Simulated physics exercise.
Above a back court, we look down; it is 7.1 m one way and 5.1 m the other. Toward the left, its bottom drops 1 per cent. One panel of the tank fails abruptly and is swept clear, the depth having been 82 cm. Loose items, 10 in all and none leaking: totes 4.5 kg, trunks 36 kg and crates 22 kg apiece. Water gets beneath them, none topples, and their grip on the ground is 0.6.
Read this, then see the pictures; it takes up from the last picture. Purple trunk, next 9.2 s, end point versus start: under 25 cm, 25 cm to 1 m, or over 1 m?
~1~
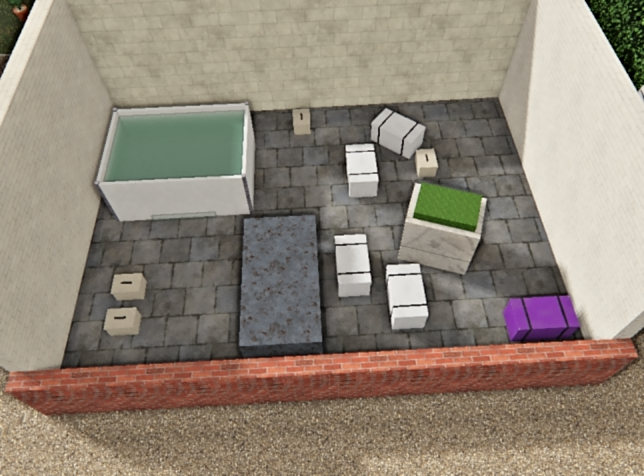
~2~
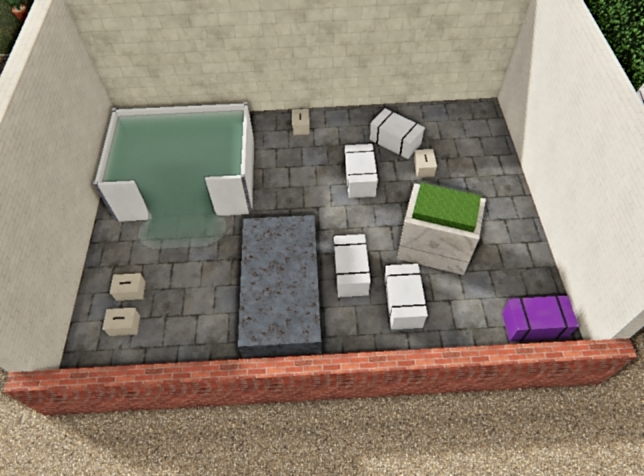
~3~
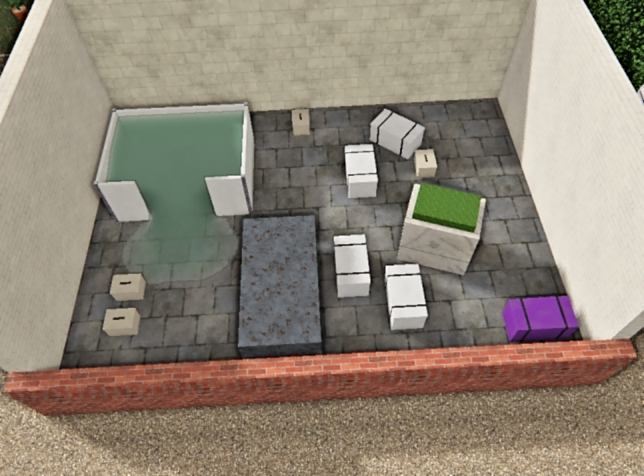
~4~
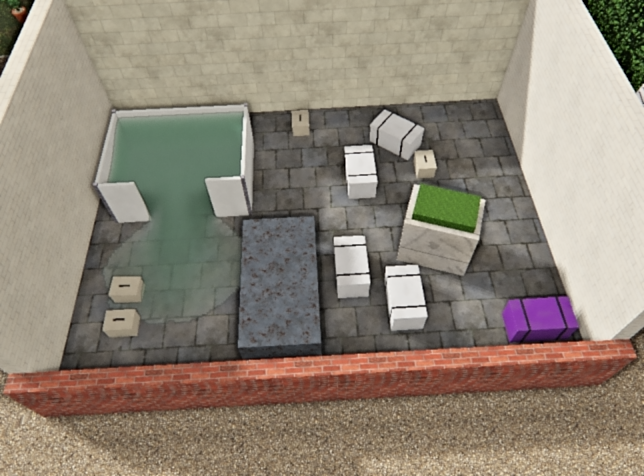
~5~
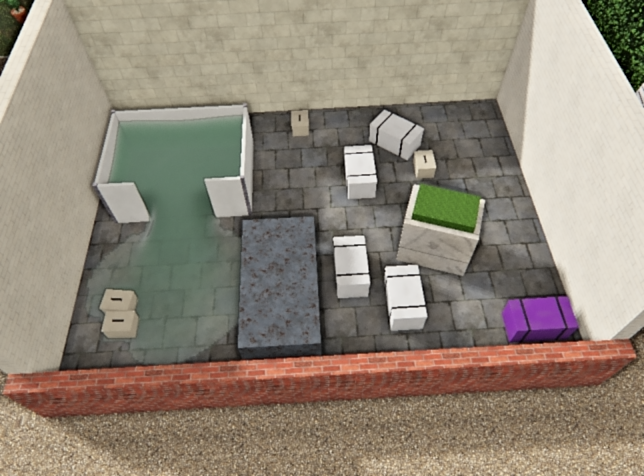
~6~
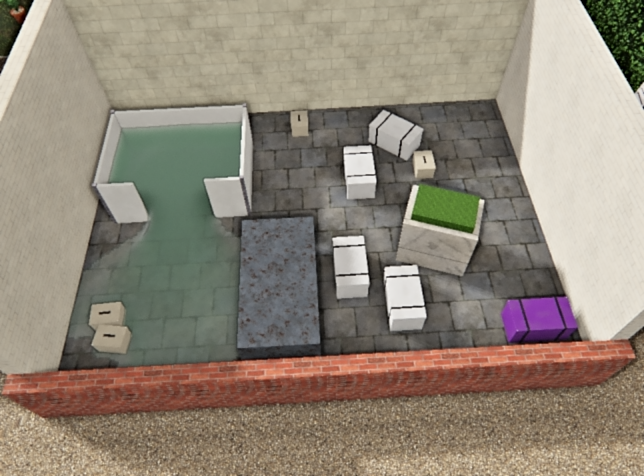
Movement: Slight.
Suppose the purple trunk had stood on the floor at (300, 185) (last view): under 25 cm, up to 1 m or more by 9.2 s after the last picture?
Observed: Object is barely disturbed.
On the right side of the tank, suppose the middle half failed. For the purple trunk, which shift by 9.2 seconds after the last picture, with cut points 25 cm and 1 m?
The purple trunk simply gets swept away.
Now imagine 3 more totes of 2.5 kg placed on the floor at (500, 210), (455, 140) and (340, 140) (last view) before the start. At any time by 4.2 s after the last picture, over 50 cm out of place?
Taking them in the order given: Falls short, falls short and falls short.
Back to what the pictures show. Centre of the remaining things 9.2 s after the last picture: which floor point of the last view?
Around (354, 199).
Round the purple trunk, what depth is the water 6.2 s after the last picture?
Somewhere close to 2 cm.
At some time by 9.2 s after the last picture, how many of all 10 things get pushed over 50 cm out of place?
All told, that gives 4.
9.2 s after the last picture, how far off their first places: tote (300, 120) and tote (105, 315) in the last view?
In that order: 300 cm, 350 cm.
Then, 1.2 s after the last picture the purple trunk is near (543, 314), 0.0 m from its start, aground; 2 afloat.
Then, 3.8 s after the last picture the purple trunk is near (543, 314), 0.0 m from its start, aground; 2 afloat.
Then, 6.2 s after the last picture the purple trunk is near (543, 314), 0.0 m from its start, aground; 3 afloat.
Then, 9.2 s after the last picture the purple trunk is near (543, 314), 0.0 m from its start, aground; 3 afloat.
